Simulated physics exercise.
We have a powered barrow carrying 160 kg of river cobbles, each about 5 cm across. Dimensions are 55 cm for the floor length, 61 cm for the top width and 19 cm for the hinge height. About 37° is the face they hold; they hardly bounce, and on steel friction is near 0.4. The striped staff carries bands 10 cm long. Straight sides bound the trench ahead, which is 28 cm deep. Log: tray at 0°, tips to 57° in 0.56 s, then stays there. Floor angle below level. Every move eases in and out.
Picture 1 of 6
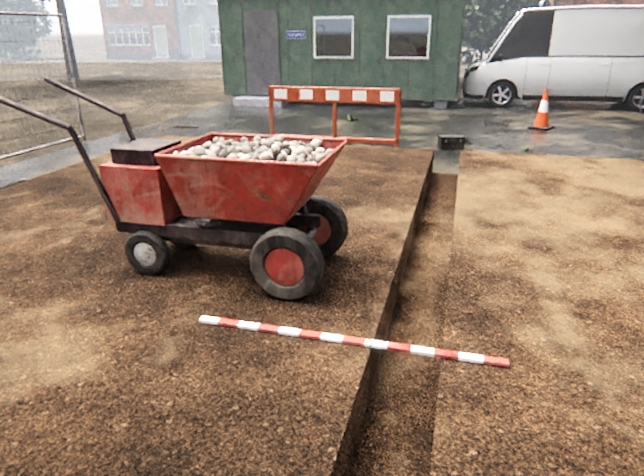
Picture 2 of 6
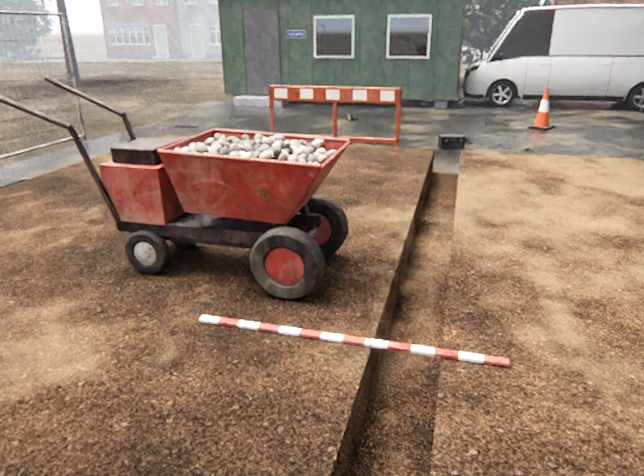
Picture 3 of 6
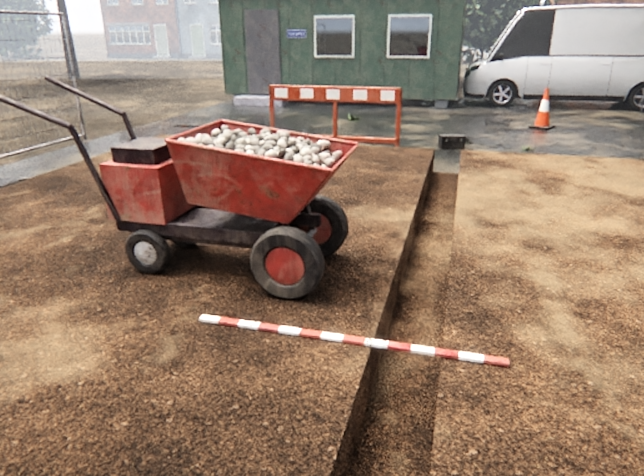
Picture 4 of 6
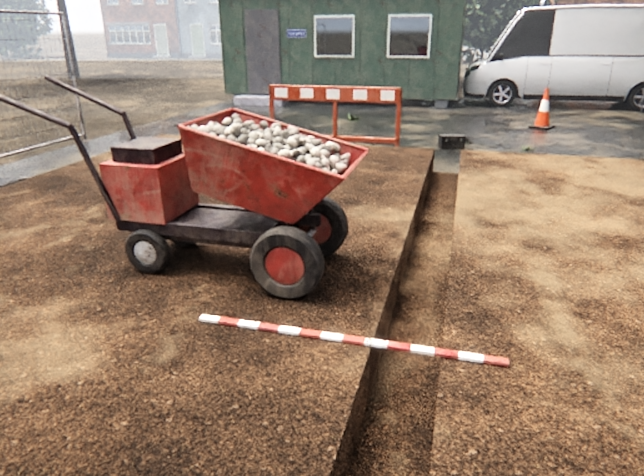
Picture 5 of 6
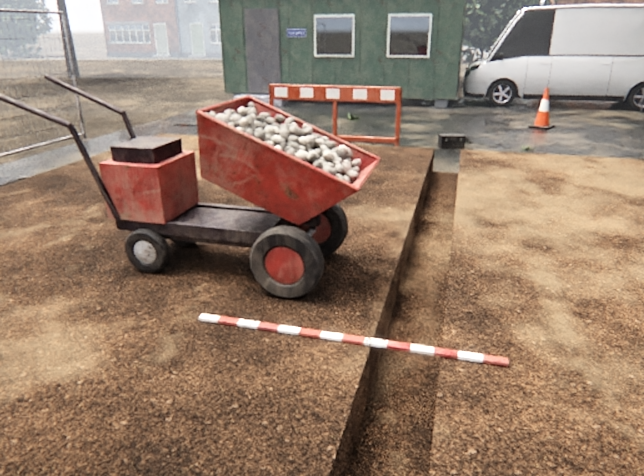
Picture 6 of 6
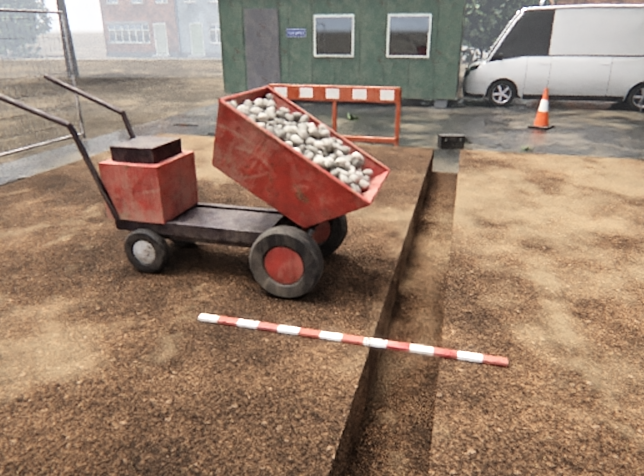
On bare brown ground in front of a green cabin, a red barrow loaded with pale rounded stones stands beside a narrow trench, a striped staff lying across it. The tray starts level, then its rear rises steadily, slanting the load steeply down to the right while the wheels stay put.
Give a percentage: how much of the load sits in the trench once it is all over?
25 %.
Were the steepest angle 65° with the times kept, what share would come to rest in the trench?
Close to 40 per cent then.
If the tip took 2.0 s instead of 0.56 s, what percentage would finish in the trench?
That would give about 40 percent.
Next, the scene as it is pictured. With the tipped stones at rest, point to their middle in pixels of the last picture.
About (465, 289).
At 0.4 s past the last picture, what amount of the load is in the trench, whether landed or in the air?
I'd say near 10 per cent at that time.
Then, 0.1 s after the last picture the floor is at 48°, 100 % in the tray; the foremost stones are at (381, 207).
Then, 0.4 s after the last picture the floor is at 57°, 89 % in the tray, 11 % in the trench; the foremost stones are at (448, 275).
Then, 0.7 s after the last picture the floor is at 57°, 52 % in the tray, 17 % in the trench, 30 % past the trench; the foremost stones are at (582, 303).
Then, 2.7 s after the last picture the floor is at 57°, 43 % in the tray, 25 % in the trench, 32 % past the trench; the foremost stones are past the picture's edge.
